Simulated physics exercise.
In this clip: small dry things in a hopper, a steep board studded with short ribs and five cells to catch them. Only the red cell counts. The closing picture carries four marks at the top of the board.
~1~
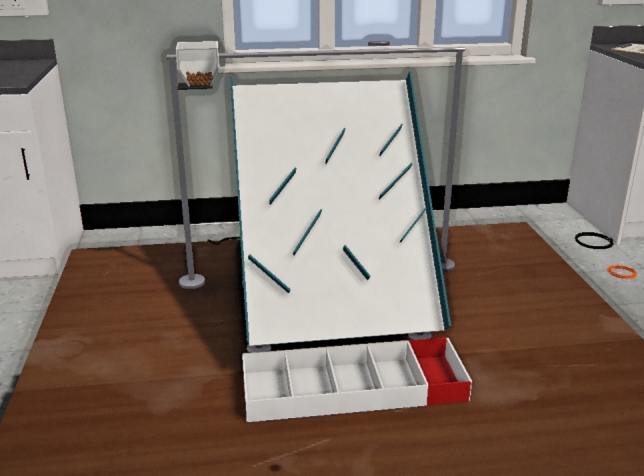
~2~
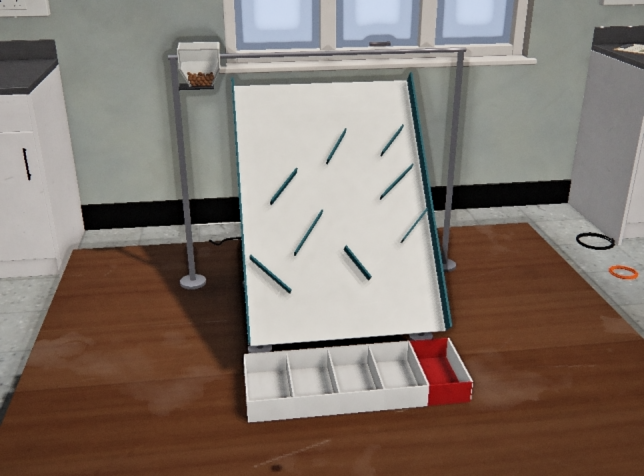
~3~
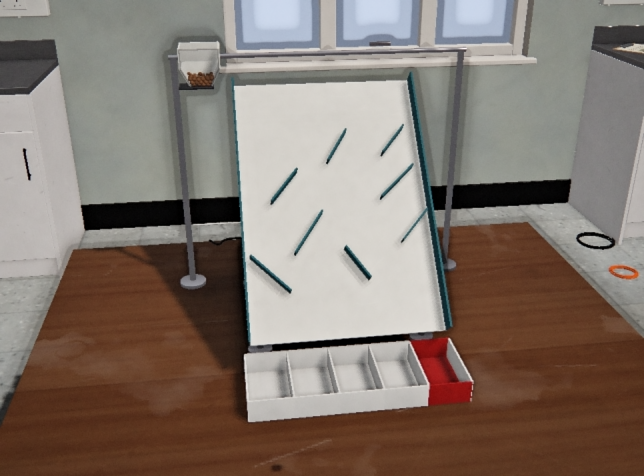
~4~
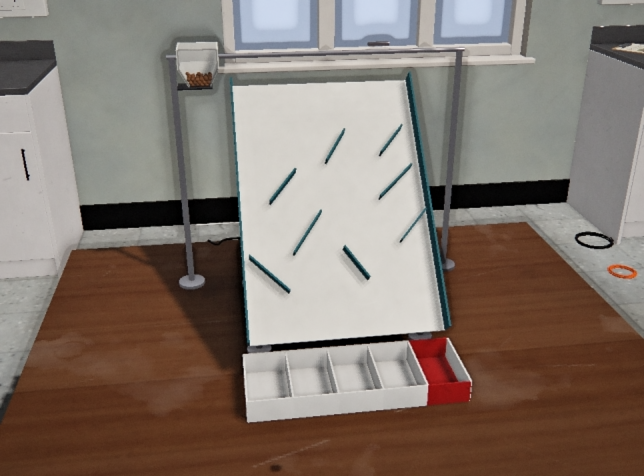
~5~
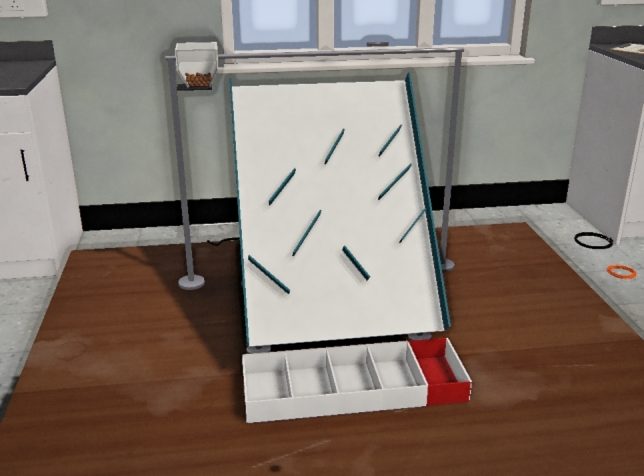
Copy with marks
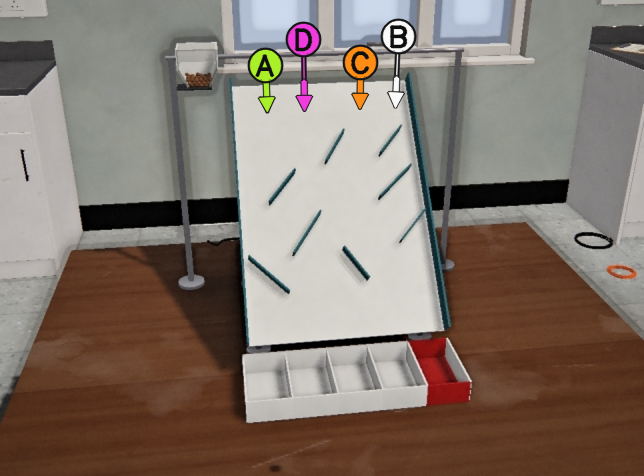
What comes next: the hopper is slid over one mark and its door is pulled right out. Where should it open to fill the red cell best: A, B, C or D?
Use mark C.
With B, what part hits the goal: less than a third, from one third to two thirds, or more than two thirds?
It is less than a third.
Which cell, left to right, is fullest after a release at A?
The third.
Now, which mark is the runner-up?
B it is.
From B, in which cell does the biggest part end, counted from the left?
The fourth.
On the marked copy, mark A meets the board at (267, 106); mark B meets the board at (395, 101); mark C meets the board at (359, 103); mark D meets the board at (304, 105).
For mark A, a stray few in the red cell, nearly all in other cells, a stray few held on the board.
For mark B, about a quarter in the red cell, about two thirds in other cells, a stray few held on the board, a small part outside the box.
For mark C, about half in the red cell, about a third in other cells, a small part outside the box.
For mark D, a stray few in the red cell, nearly all in other cells, a stray few held on the board, a stray few outside the box.
